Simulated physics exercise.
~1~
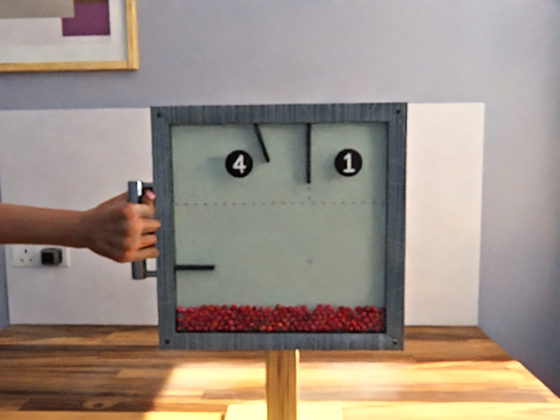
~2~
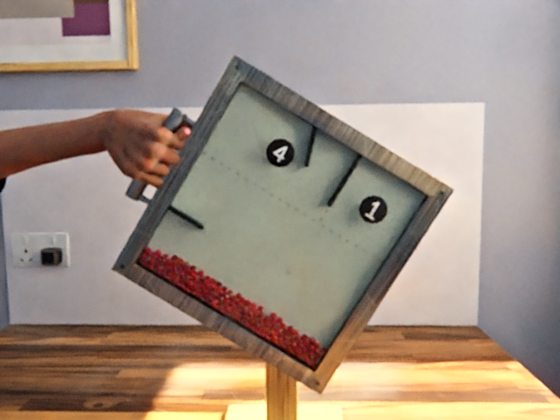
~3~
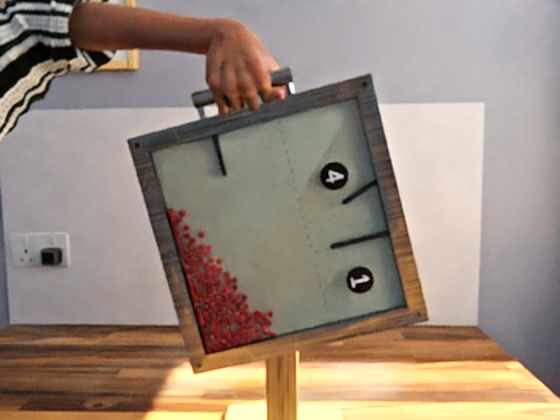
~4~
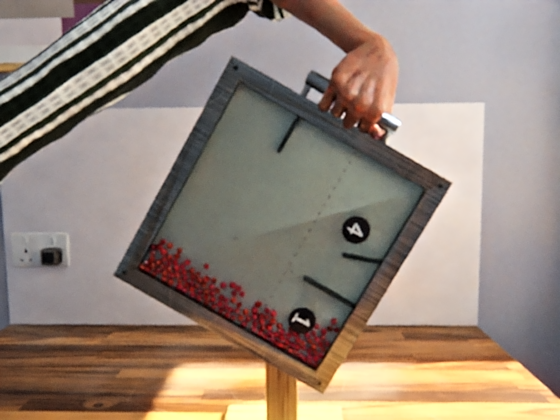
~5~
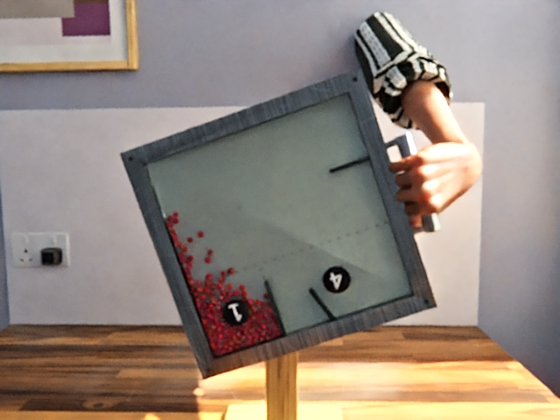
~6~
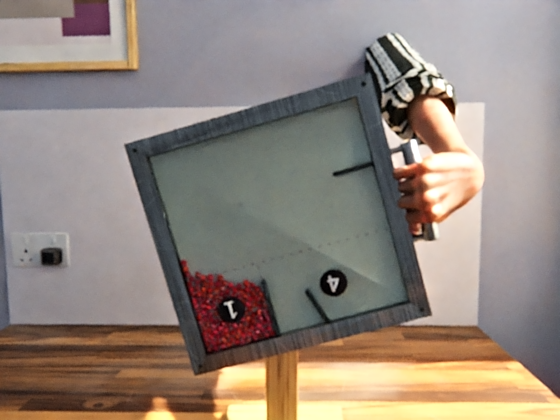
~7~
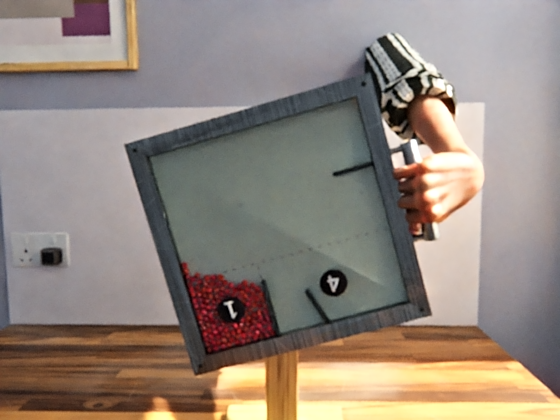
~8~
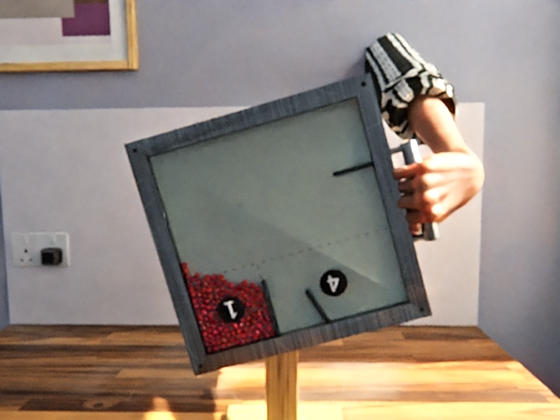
Above a wooden table, a hand turns a framed case clockwise until red beads settle lower left.
